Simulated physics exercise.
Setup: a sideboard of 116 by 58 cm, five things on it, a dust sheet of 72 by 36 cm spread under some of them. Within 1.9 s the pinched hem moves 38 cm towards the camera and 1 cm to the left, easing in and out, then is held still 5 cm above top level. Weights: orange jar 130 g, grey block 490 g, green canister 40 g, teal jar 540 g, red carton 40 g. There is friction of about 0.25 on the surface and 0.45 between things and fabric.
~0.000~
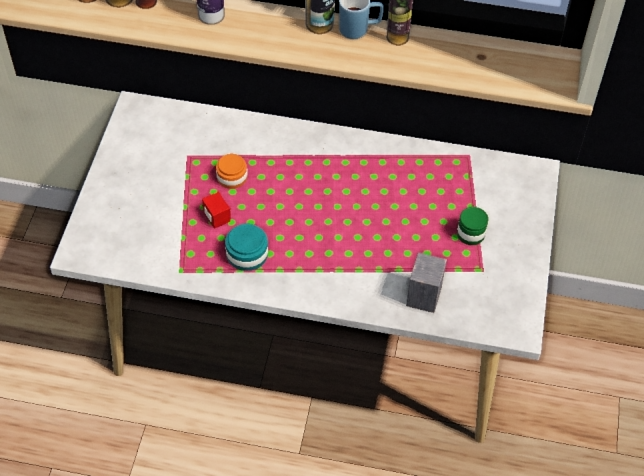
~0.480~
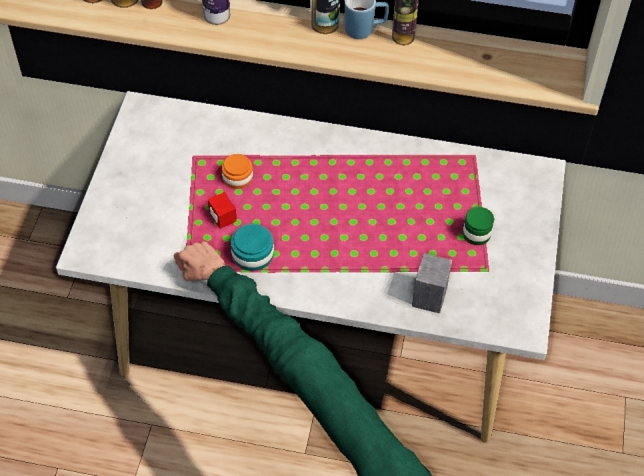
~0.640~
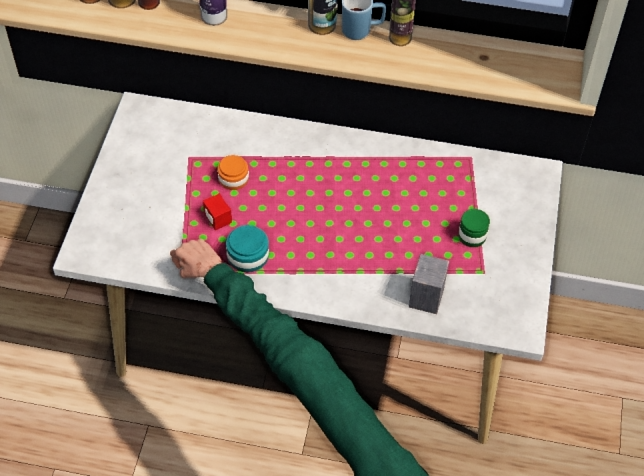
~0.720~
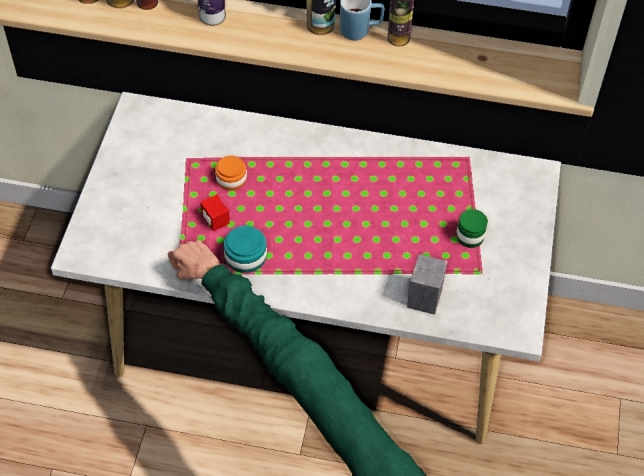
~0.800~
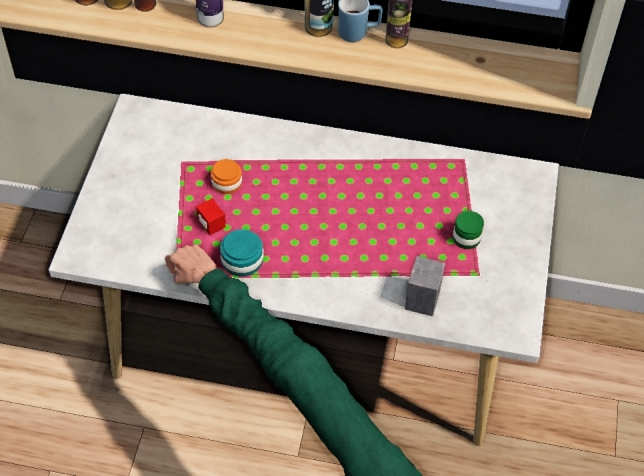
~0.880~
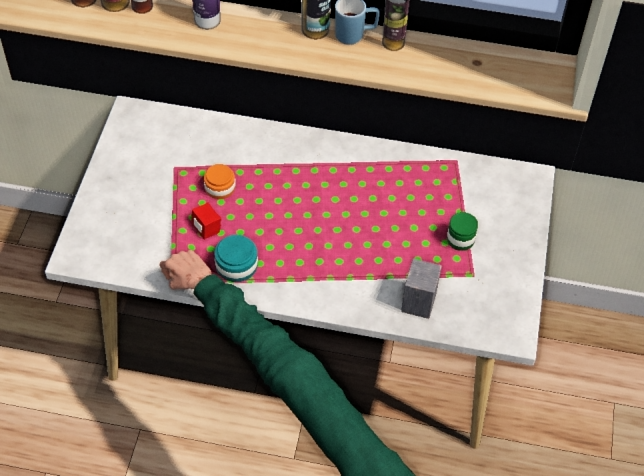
The clip opens on a pale table where an orange jar, teal jar, red carton and green canister sit on a pink dotted cloth, with a grey block at its near edge. A green-sleeved arm reaches in, grips the near-left corner and drags the cloth slightly nearer and left; those four ride along while the block stays put.
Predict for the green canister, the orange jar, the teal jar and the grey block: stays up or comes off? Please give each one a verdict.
Result: I reckon the green canister will survive up there. I reckon the orange jar won't survive up there. I reckon the teal jar won't survive up there. I reckon the grey block will survive up there.
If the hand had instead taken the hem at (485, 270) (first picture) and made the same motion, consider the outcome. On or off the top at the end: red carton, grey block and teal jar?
Outcome: Red carton keeps its place; grey block leaves the top; teal jar keeps its place.
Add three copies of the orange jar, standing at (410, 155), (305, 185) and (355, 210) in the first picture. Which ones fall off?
In turn: Stays up, goes over, goes over.
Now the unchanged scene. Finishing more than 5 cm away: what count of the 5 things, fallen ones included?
Total: 4.
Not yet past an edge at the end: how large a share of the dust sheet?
Near 0 in a hundred.
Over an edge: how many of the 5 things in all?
After counting, the figure is 3.
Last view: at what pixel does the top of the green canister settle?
It stops around pixel (343, 250).
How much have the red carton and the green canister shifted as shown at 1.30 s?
For the red carton, 10 centimetres, and for the green canister, 6 centimetres.
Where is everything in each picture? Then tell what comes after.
Shows, green canister (474, 218); orange jar (231, 163); teal jar (246, 238); grey block (429, 269); dust sheet corners (179, 273) (187, 156) (470, 155) (484, 272), in the first frame.
Shows, dust sheet corners (193, 156) (476, 155); grip (184, 269), in the second frame.
Shows, red carton (217, 205); green canister (476, 220); teal jar (247, 239); dust sheet corners (189, 157) (472, 157); grip (181, 267), in the third frame.
Shows, dust sheet corners (186, 158) (470, 157); grip (178, 268), in the fourth frame.
Shows, red carton (210, 210); orange jar (226, 169); teal jar (241, 243); dust sheet corners (181, 162) (465, 159); grip (175, 272), in the fifth frame.
Shows, green canister (464, 223); orange jar (219, 174); teal jar (236, 249); grey block (423, 275); dust sheet corners (174, 168) (457, 160) (475, 277); grip (170, 278), in the sixth frame.
At 1.3 s, 95 % of the dust sheet is still over the top; orange jar 14 cm off its start, teal jar 11 cm off its start, green canister 6 cm off its start.
At 1.7 s, 70 % of the dust sheet is still over the top; orange jar 33 cm off its start, teal jar over the edge, green canister 21 cm off its start.
At 2.1 s, 0 % of the dust sheet is still over the top; orange jar over the edge, teal jar over the edge, green canister 31 cm off its start at (343, 249).
At 2.5 s, 0 % of the dust sheet is still over the top; orange jar over the edge, teal jar over the edge, green canister 31 cm off its start.
At 4.1 s, 0 % of the dust sheet is still over the top; orange jar over the edge, teal jar over the edge, green canister 31 cm off its start at (343, 250), grey block 0 cm off its start at (423, 275).
